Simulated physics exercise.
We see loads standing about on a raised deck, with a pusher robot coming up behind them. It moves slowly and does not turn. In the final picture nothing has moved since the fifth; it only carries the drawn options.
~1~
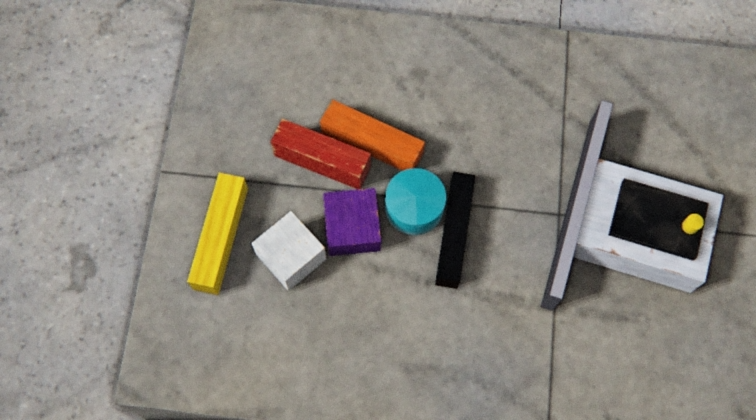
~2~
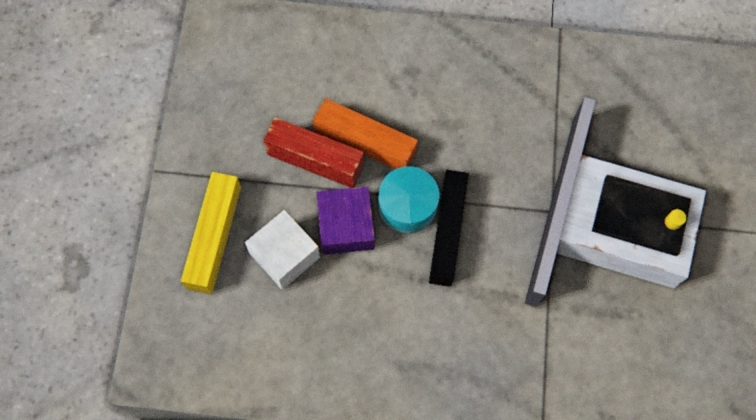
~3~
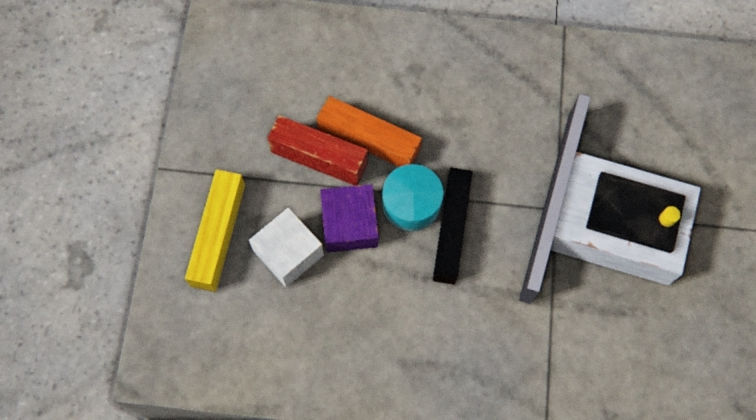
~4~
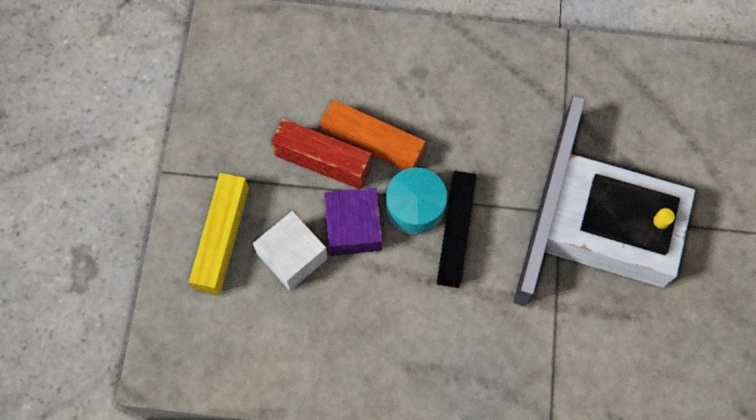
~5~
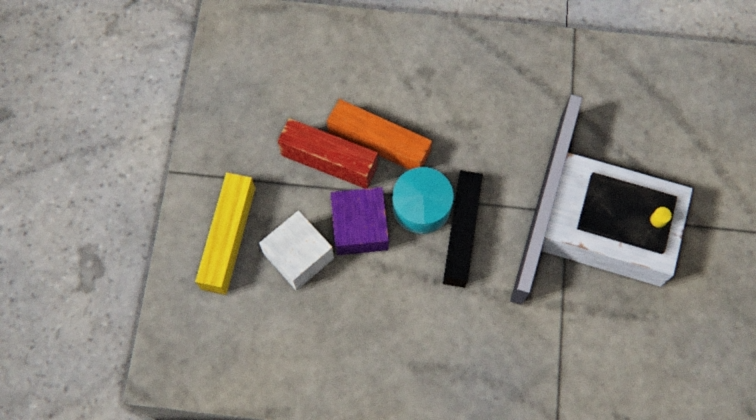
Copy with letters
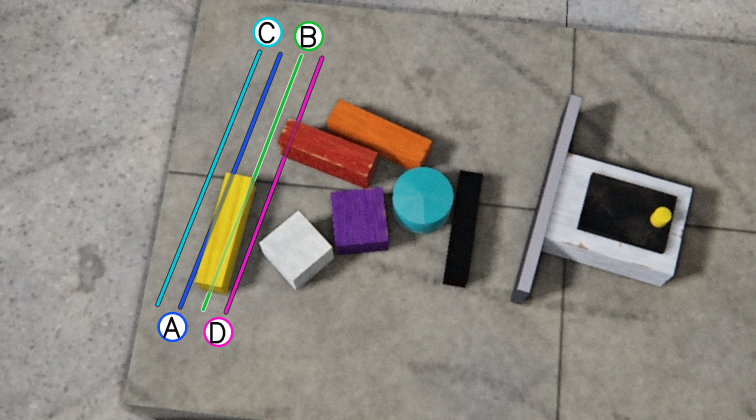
A white pusher robot with a broad grey front plate creeps slowly leftward across the raised stone deck without turning, narrowing the gap to the black stick. The stick, turquoise canister, purple and white crates, and red, orange and yellow bars stay in place on the slabs, untouched, while the view shifts slightly.
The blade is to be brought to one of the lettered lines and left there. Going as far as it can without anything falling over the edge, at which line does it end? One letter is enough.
No farther than D.
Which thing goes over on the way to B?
It is the yellow stick.
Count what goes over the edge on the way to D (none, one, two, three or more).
By then, none.
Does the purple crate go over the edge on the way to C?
Yes.
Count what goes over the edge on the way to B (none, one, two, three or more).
One.
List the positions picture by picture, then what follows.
Black stick (456, 230); robot (652, 216); white crate (290, 251), in the first frame.
Robot (635, 212); turquoise canister (409, 200), in the second frame.
Robot (630, 209); purple crate (349, 218), in the third frame.
Robot (624, 211); black stick (457, 229), in the fourth frame.
Robot (620, 210); red bar (329, 154); turquoise canister (423, 201); yellow stick (226, 233), in the fifth frame.
On the marked copy, A at (233, 175); B at (254, 177); C at (211, 173); D at (276, 179).
Following D. Soon after the start, robot (519, 200); red bar (322, 150); purple crate (343, 221).
Later, robot (418, 189); red bar (252, 105); white crate (268, 258).
In the end, robot (343, 182); yellow stick (161, 226); red bar (221, 80); nothing has fallen.
As for the rest, A drops the white crate and yellow stick; B drops the yellow stick; C drops the white crate, turquoise canister, yellow stick and purple crate.
